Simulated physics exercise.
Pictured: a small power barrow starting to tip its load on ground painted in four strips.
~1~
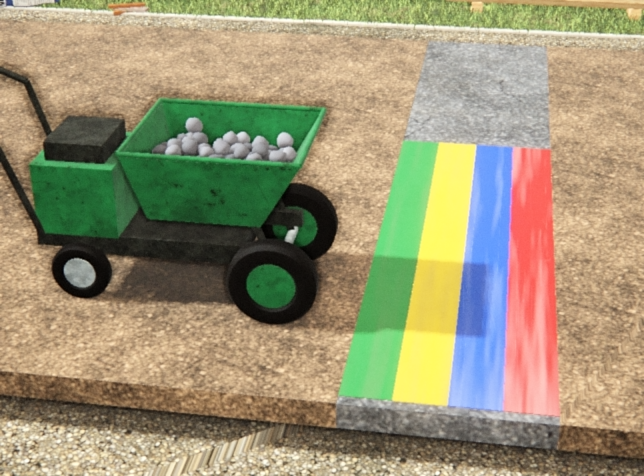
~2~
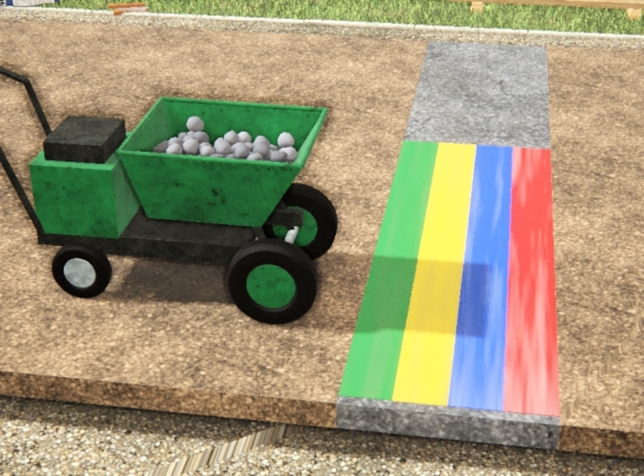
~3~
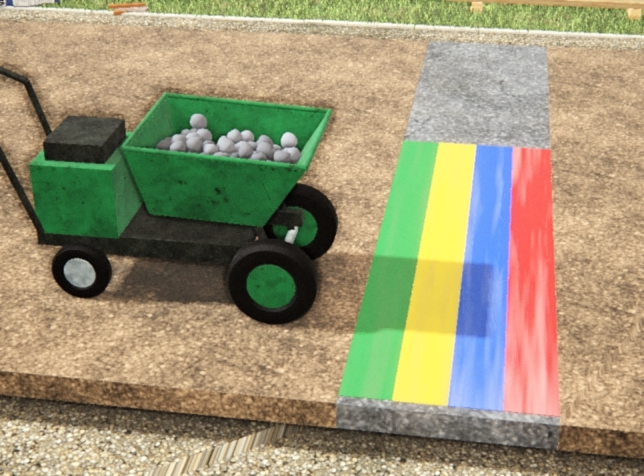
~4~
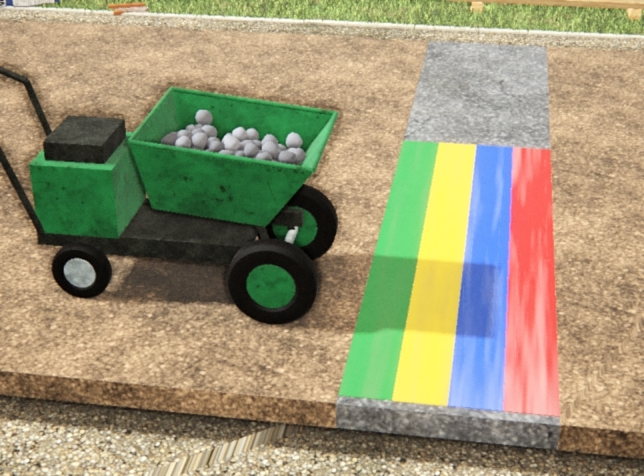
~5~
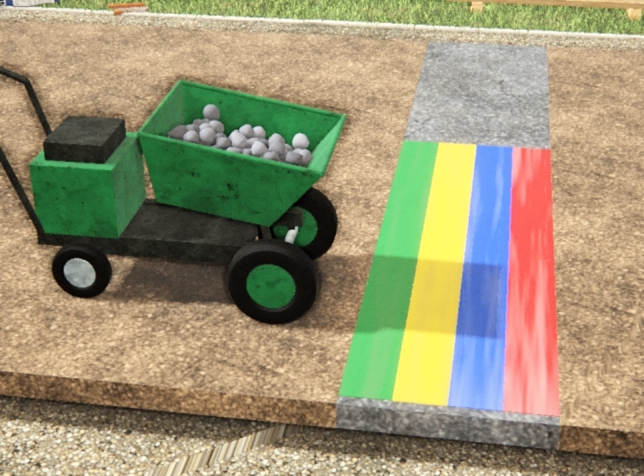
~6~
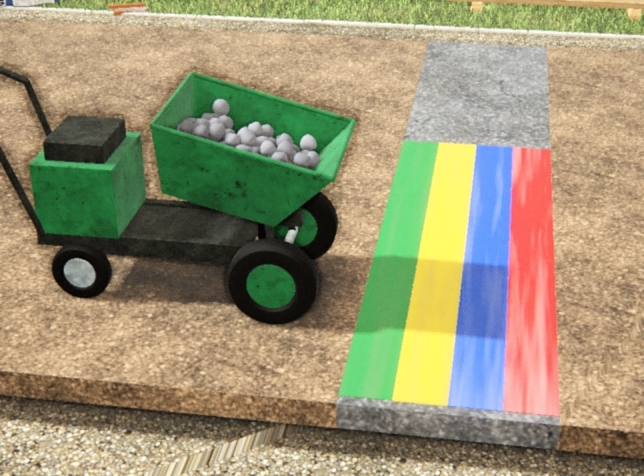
Green power barrow standing still beside green, yellow, blue and red strips, its skip of round grey cobbles slowly tilting right.
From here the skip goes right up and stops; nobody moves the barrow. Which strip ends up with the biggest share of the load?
The yellow strip.
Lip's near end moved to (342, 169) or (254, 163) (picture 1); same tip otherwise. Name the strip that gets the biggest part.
That blue strip, then that green strip.
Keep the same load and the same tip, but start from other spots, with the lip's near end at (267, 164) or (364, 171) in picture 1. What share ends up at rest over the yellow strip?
From the first spot you get 30 percent, and from the second 0 percent.
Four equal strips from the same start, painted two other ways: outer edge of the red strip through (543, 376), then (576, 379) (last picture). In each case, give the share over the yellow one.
About 40 %, then 50 %.
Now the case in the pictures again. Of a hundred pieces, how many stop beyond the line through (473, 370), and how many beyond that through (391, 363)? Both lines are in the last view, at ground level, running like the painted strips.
Estimate, first then second: 30 %, 90 %.
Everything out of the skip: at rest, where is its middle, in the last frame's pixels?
Close to (451, 298) in the last picture.
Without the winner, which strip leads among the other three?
Blue comes second.
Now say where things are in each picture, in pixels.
Lip of the skip near (300, 166), level; top of the load near (221, 148), round cobbles; green strip near (374, 357); yellow strip near (426, 361); blue strip near (478, 366); red strip near (532, 371), in the first frame.
Lip of the skip near (301, 167), level; top of the load near (222, 147), in the second frame.
Lip of the skip near (306, 168), tipped barely; top of the load near (210, 150), in the third frame.
Lip of the skip near (313, 171), tipped barely; top of the load near (201, 140), in the fourth frame.
Lip of the skip near (322, 174), tipped a little; top of the load near (199, 150), in the fifth frame.
Lip of the skip near (332, 179), tipped a little; top of the load near (208, 145); green strip near (374, 357); yellow strip near (426, 361); blue strip near (478, 366); red strip near (532, 371), in the sixth frame.
Shortly afterwards, skip tipped steeply; the whole lot in the skip.
Next, skip tipped right over; all but a few in the skip; a little over the yellow strip.
Some moments later, skip tipped right over; near a third in the skip; near a quarter over the yellow strip; near a quarter over the blue strip; a little over the red strip; only a few off the paint.
In the end, skip tipped right over; a little in the skip; a little over the green strip; near half over the yellow strip; near a quarter over the blue strip; a little over the red strip; a little off the paint.
